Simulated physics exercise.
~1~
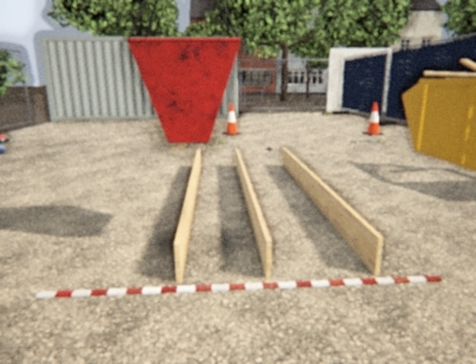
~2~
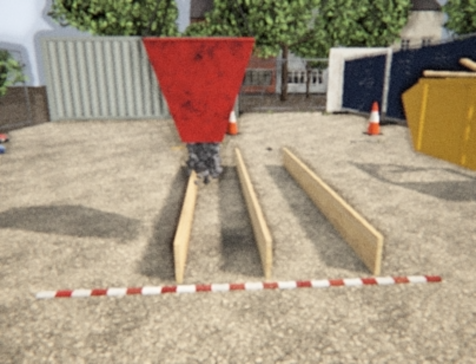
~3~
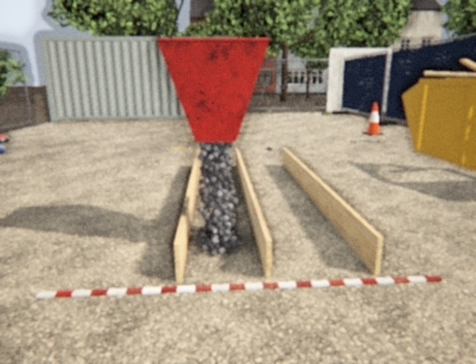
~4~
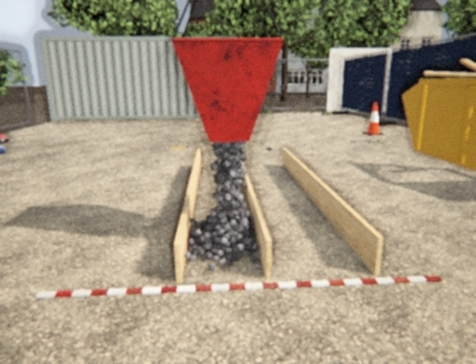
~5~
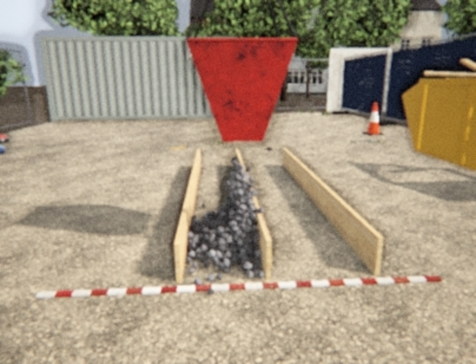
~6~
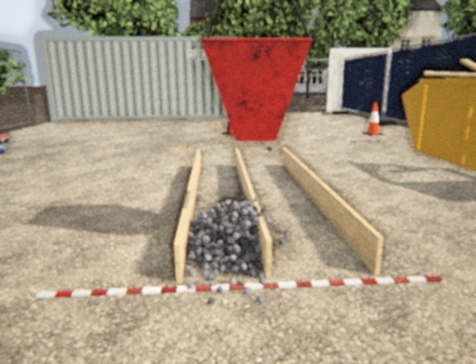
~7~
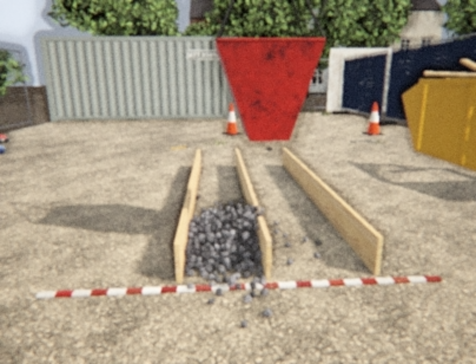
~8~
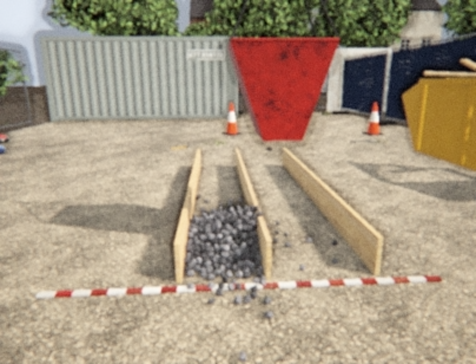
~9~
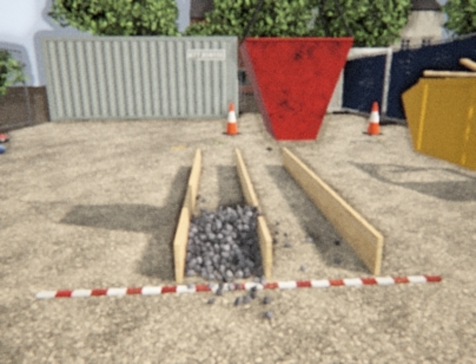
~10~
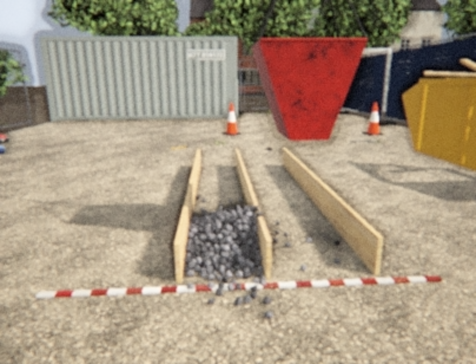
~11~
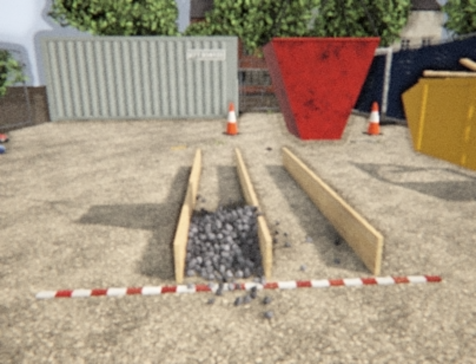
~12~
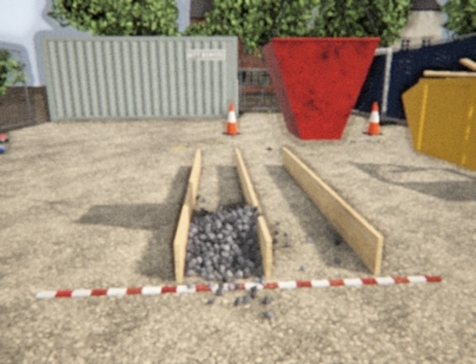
In a gravelly yard, a red skip glided steadily to the right above some wooden planks and poured grey stones out of its bottom, and nearly all of them piled up in the left bay, with a few spilling past the striped pole.
